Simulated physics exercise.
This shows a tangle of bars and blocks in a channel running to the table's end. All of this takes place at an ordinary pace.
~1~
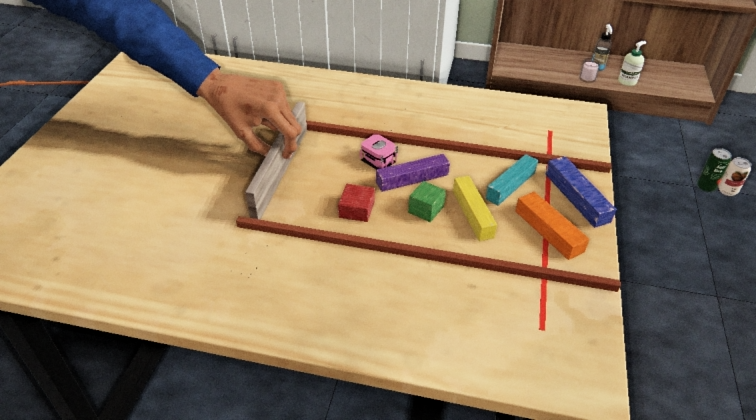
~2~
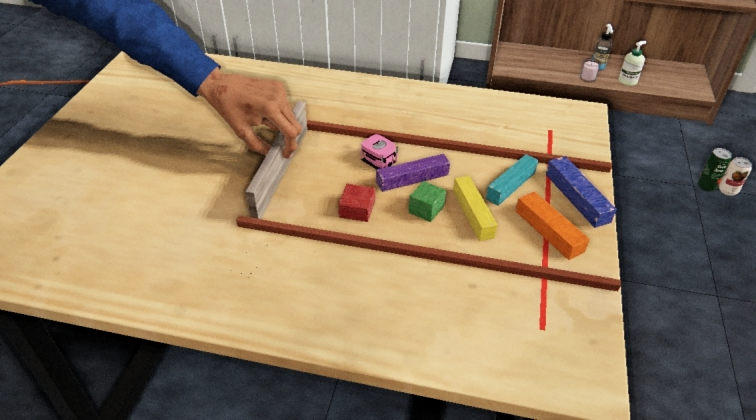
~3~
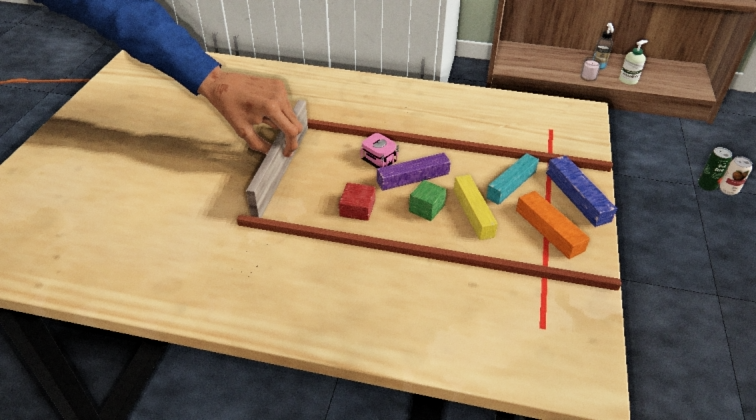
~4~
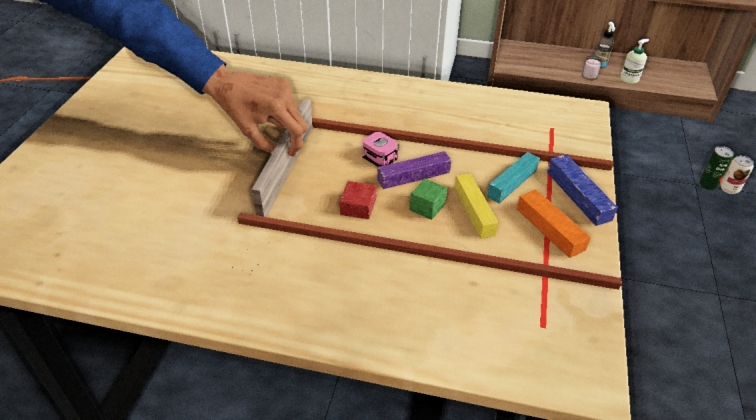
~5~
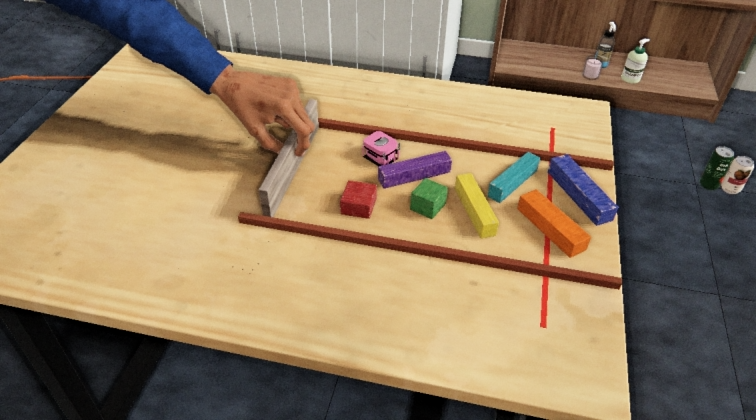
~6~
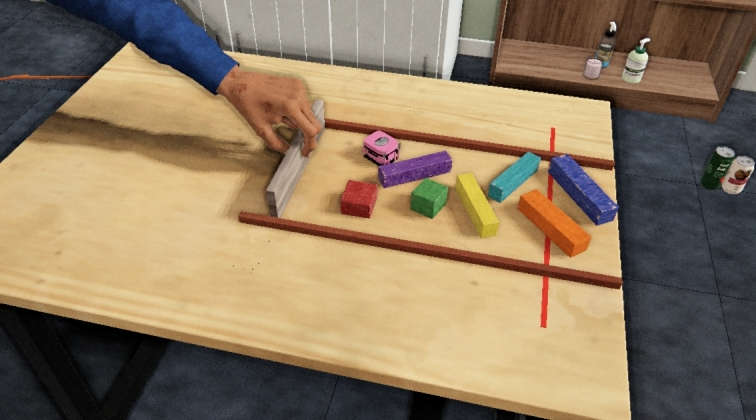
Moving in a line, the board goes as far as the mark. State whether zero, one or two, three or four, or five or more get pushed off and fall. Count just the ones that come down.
Result: One or two pushed off and fallen.
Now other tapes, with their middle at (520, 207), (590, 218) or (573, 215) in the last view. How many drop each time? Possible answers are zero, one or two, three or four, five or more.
Tape by tape, the falls would be none, then five or over, then three or four.
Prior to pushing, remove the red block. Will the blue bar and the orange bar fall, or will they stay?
Result - blue bar: Gone; orange bar: Up.
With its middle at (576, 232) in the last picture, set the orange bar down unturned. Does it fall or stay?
So it drops, then.
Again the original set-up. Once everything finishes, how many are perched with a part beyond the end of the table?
The count is 2.
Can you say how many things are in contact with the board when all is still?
That number would be 3.
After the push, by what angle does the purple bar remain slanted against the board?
About 30 degrees.
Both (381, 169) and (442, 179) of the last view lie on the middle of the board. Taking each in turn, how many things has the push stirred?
Tally: First 3; then 6.
A little later, none off yet; blue bar at rest near (582, 189); orange bar at rest near (553, 222); turquoise bar at rest near (515, 177).
Next, none off yet; blue bar at rest near (582, 189); orange bar at rest near (553, 222); turquoise bar shifted a little near (527, 174).
Later still, none off yet; blue bar shifted a little near (603, 190); orange bar shifted about its own width near (606, 231); turquoise bar shifted about its own width near (579, 181).
When it is over, the number that fall off is one or two; down, orange bar and blue bar.
